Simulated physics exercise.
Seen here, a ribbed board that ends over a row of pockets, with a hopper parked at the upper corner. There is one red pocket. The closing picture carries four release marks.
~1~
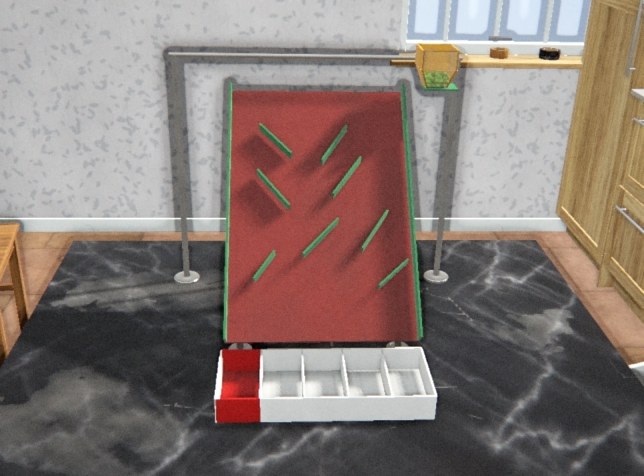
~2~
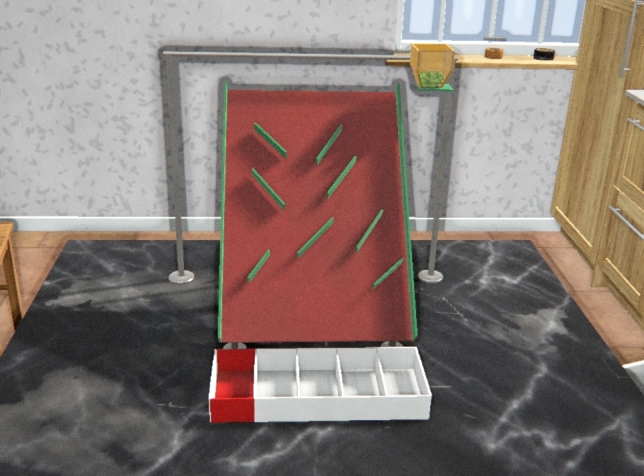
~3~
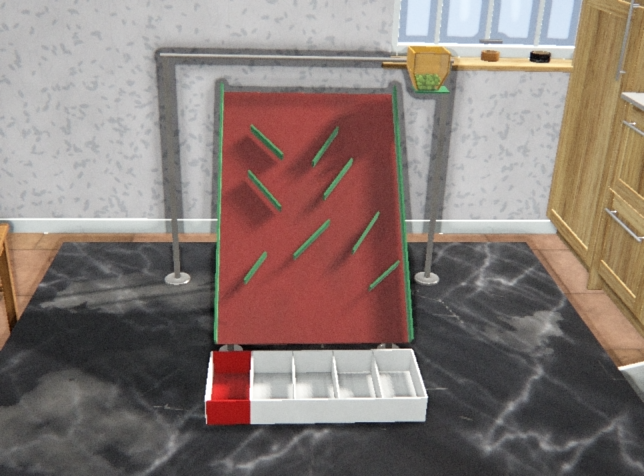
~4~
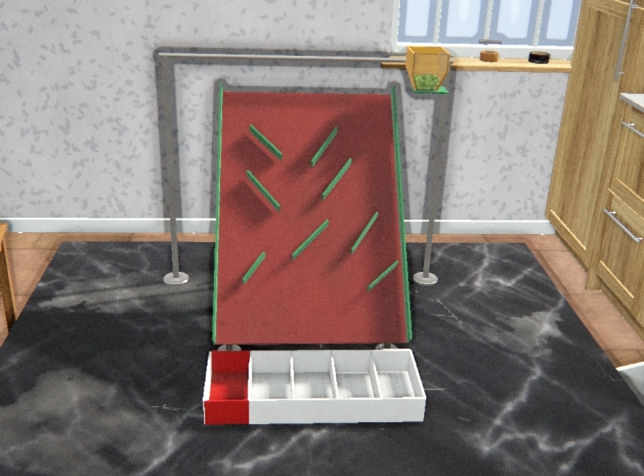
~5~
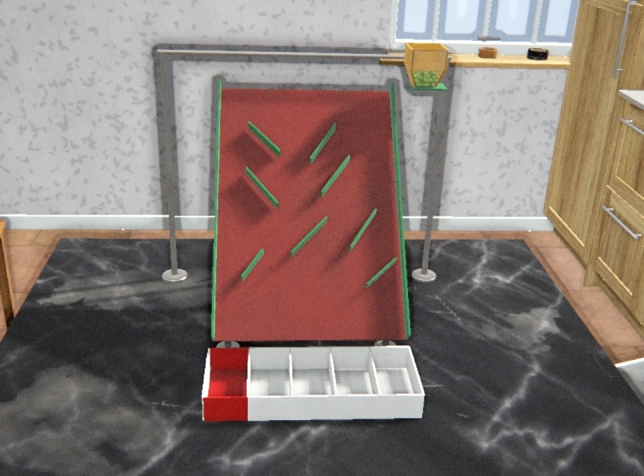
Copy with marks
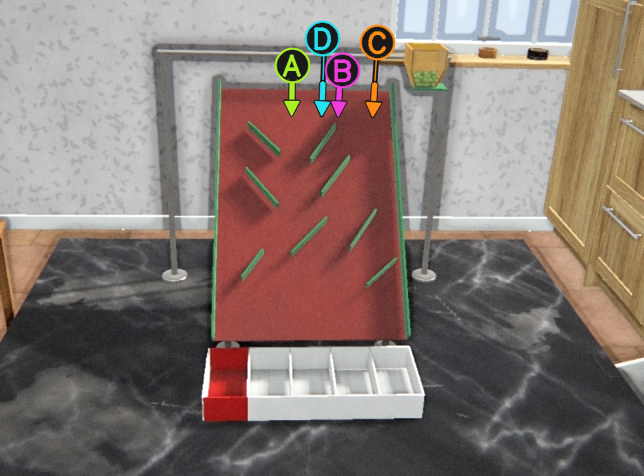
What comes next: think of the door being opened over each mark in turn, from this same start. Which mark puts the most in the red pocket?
Best: A.
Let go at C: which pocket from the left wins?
The third.
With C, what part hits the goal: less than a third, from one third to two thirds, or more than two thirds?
Mark C gives less than a third.
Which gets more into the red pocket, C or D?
Here it is mark D.
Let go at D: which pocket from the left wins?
The second from the left.
On the marked copy, mark A meets the board at (291, 110); mark B meets the board at (338, 111); mark C meets the board at (372, 111); mark D meets the board at (321, 110).
Choosing A, about two thirds in the red pocket, about a third in other pockets.
Choosing B, about a third in the red pocket, about two thirds in other pockets, a stray few outside the box.
Choosing C, a stray few in the red pocket, nearly all in other pockets.
Choosing D, about a quarter in the red pocket, about two thirds in other pockets, a small part outside the box.
